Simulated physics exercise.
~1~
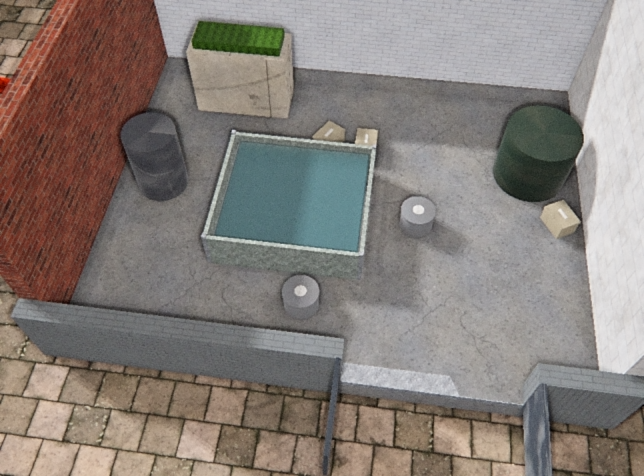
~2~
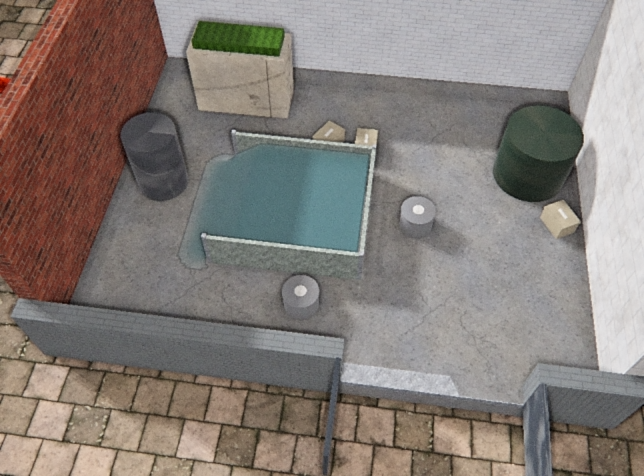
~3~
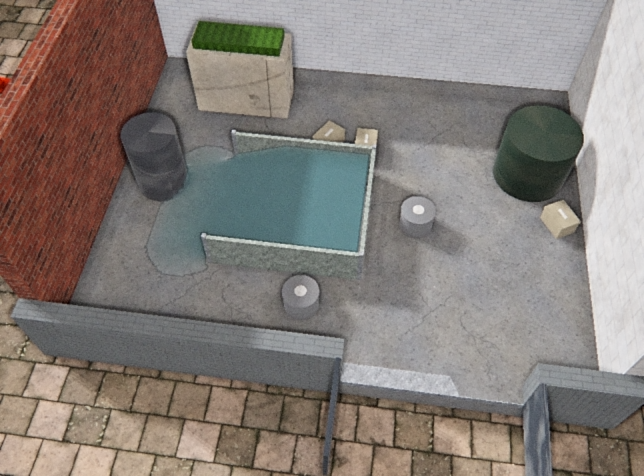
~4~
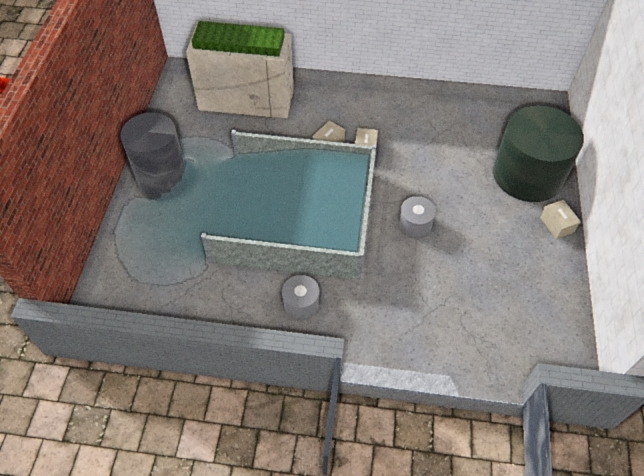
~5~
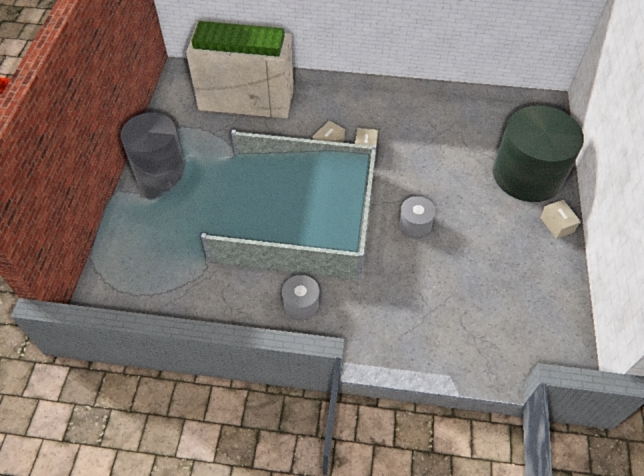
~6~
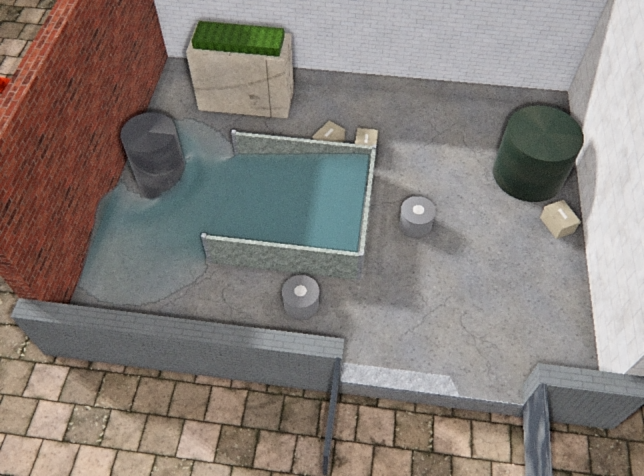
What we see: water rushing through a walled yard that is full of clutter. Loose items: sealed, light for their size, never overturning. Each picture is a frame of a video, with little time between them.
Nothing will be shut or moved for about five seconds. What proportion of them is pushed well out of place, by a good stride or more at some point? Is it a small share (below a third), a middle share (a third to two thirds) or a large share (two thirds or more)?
A small share, below a third.
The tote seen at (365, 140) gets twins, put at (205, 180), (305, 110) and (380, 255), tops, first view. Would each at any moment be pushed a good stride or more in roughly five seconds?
In turn: That far or more, never so far, not that far.
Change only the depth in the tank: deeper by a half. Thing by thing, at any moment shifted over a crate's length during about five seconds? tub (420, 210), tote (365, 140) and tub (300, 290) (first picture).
As asked: Fell short, fell short, went the distance.
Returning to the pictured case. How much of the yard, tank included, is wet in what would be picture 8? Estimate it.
My guess is around 25 per cent.
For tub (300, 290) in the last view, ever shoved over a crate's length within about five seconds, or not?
Answer: Moved that far.
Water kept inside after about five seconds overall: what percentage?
Close to 98 per cent.
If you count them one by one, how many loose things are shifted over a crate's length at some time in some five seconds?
The number is 1.
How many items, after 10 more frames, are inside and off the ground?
0 in total.
A moment on, 0 of 5 are well off their spots; 0 afloat.
Next, 0 of 5 are well off their spots; 0 afloat.
Later, 1 of 5 are well off their spots; 1 afloat.
In the end, 1 of 5 are well off their spots, and 1 have been at some point; 1 afloat.
